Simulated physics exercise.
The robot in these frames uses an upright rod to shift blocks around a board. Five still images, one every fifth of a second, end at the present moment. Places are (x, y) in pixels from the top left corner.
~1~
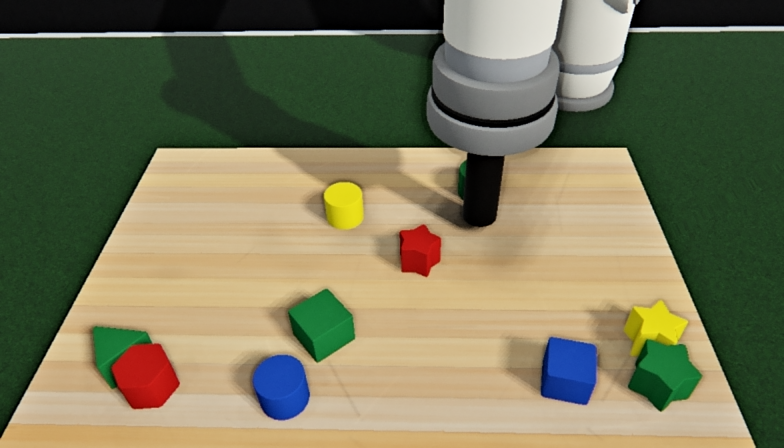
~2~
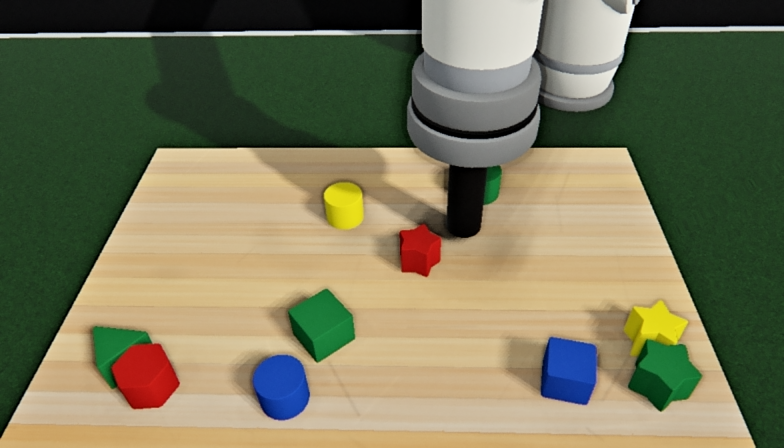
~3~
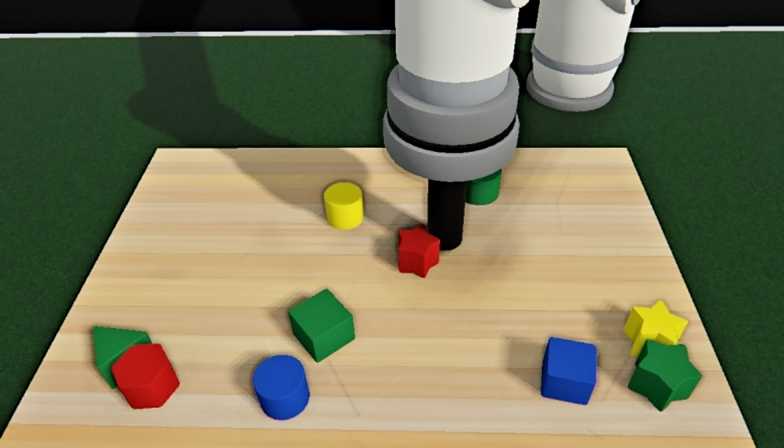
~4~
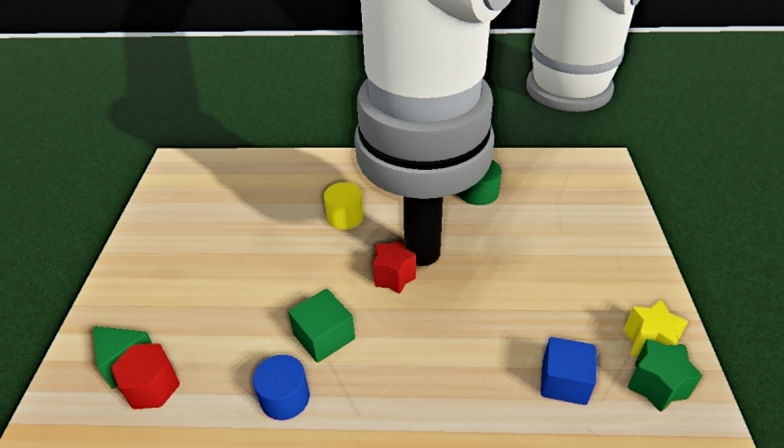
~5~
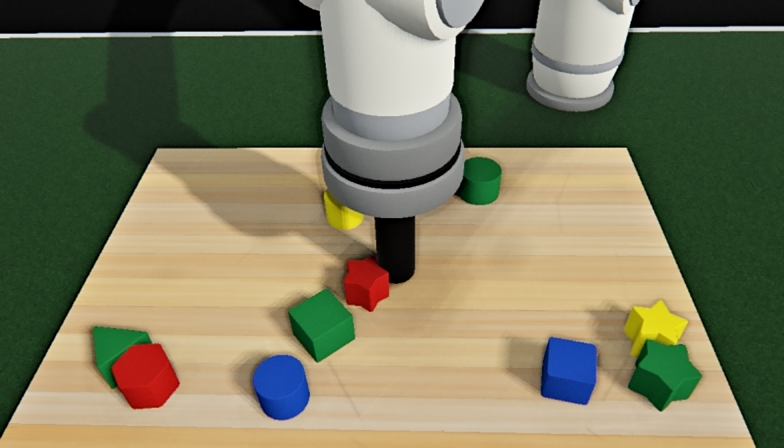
A robot arm lowers its black rod toward the red star and pushes it down-left across the board.
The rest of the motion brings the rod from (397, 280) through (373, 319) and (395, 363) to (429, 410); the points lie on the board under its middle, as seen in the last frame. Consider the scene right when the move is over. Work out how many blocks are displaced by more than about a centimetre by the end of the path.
I think two will be displaced.
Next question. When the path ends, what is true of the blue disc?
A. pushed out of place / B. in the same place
B - in the same place.
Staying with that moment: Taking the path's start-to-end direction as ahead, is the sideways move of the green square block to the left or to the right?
Answer: Rightward.
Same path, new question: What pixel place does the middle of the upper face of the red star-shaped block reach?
In the picture, that point is around (332, 293).
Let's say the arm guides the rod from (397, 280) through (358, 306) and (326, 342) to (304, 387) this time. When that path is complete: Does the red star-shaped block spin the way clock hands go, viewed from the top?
Short answer: Yes.
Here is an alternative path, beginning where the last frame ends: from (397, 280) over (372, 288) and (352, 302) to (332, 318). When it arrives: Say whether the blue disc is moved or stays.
The result: It moves.
What follows on the original path. One third of the way, rod (372, 311); green square block (299, 326), turned 20° anticlockwise; red star-shaped block (332, 293), turned 35° clockwise.
Two thirds of the way, rod (395, 354); green square block (299, 326), turned 20° anticlockwise; red star-shaped block (332, 293), turned 40° clockwise.
At the end, rod (429, 401); blue disc not moved; green square block (299, 326), turned 20° anticlockwise; red star-shaped block (332, 293), turned 40° clockwise.
